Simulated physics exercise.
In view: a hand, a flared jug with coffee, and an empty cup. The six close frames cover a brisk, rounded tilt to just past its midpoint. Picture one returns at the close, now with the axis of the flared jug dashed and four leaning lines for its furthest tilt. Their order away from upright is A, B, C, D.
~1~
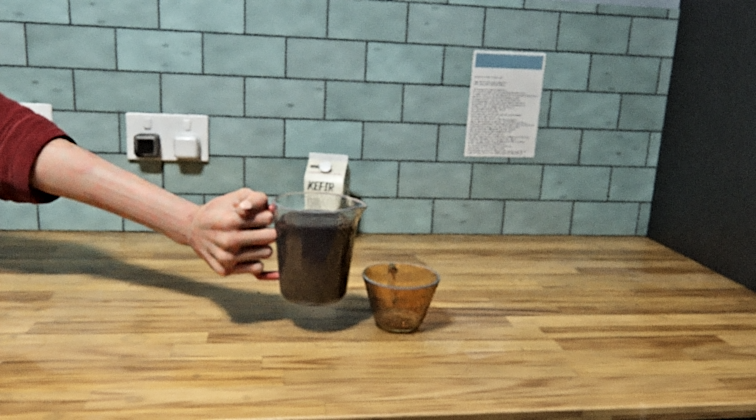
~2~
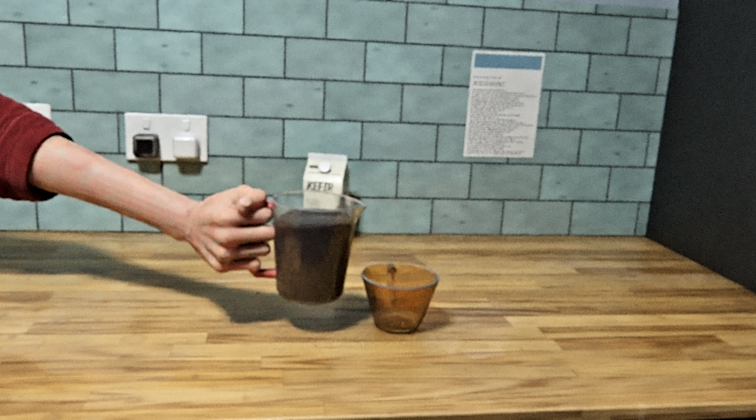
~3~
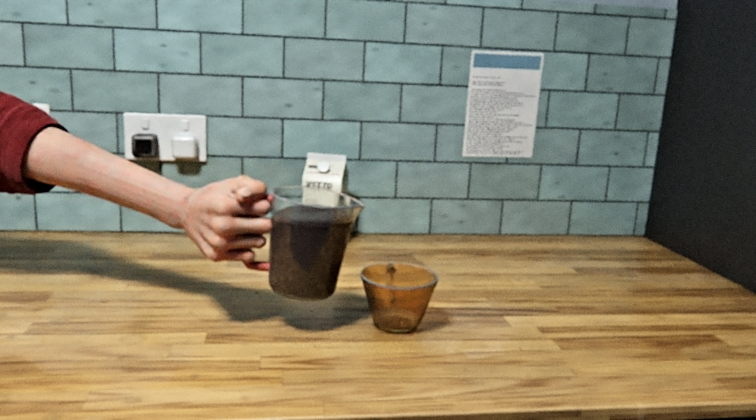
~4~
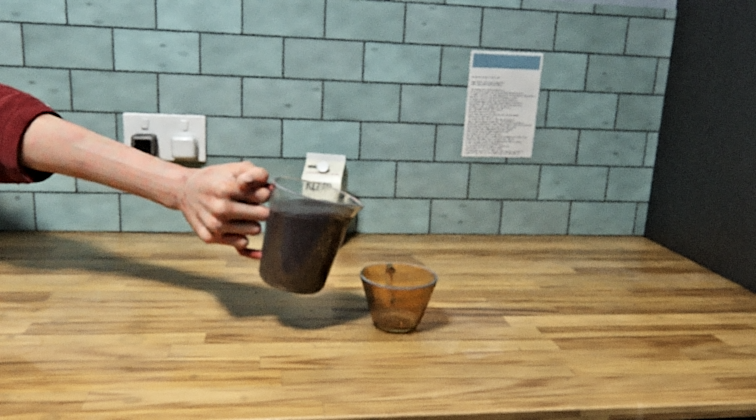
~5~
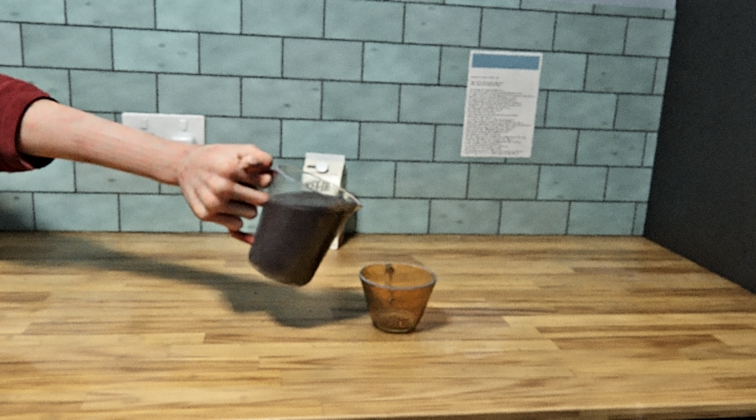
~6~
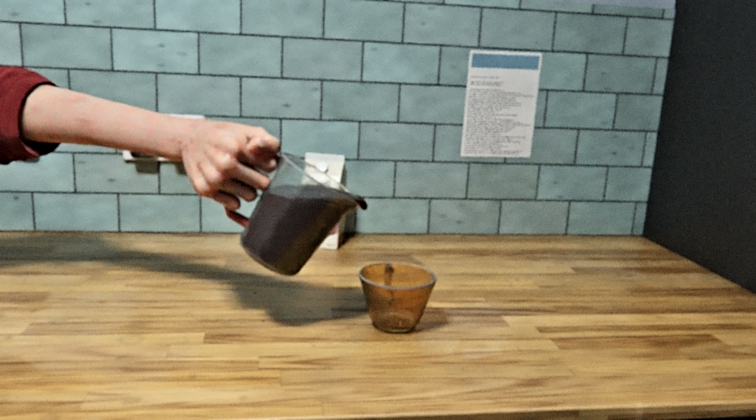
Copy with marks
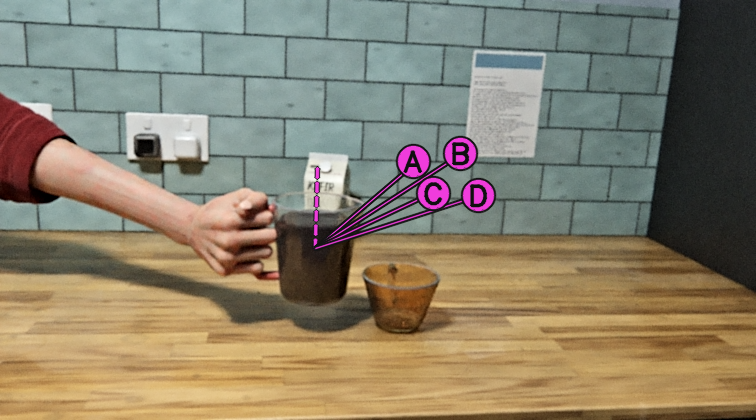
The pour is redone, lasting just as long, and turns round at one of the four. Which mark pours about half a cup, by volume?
Choose A.
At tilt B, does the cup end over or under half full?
Over half.
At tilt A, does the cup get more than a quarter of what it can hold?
Yes, it does.
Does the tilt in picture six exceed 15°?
Yes.
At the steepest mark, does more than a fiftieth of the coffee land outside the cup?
Yes.
In magenta, A at (401, 174); B at (447, 163); C at (417, 200); D at (462, 200).
With A, the cup ends with about 46 % of what it can hold.
With B, the cup ends with about 71 % of what it can hold.
With C, the cup ends with about 66 % of what it can hold; 18 % of the coffee is spilt.
With D, the cup ends with about 65 % of what it can hold; 34 % of the coffee is spilt.
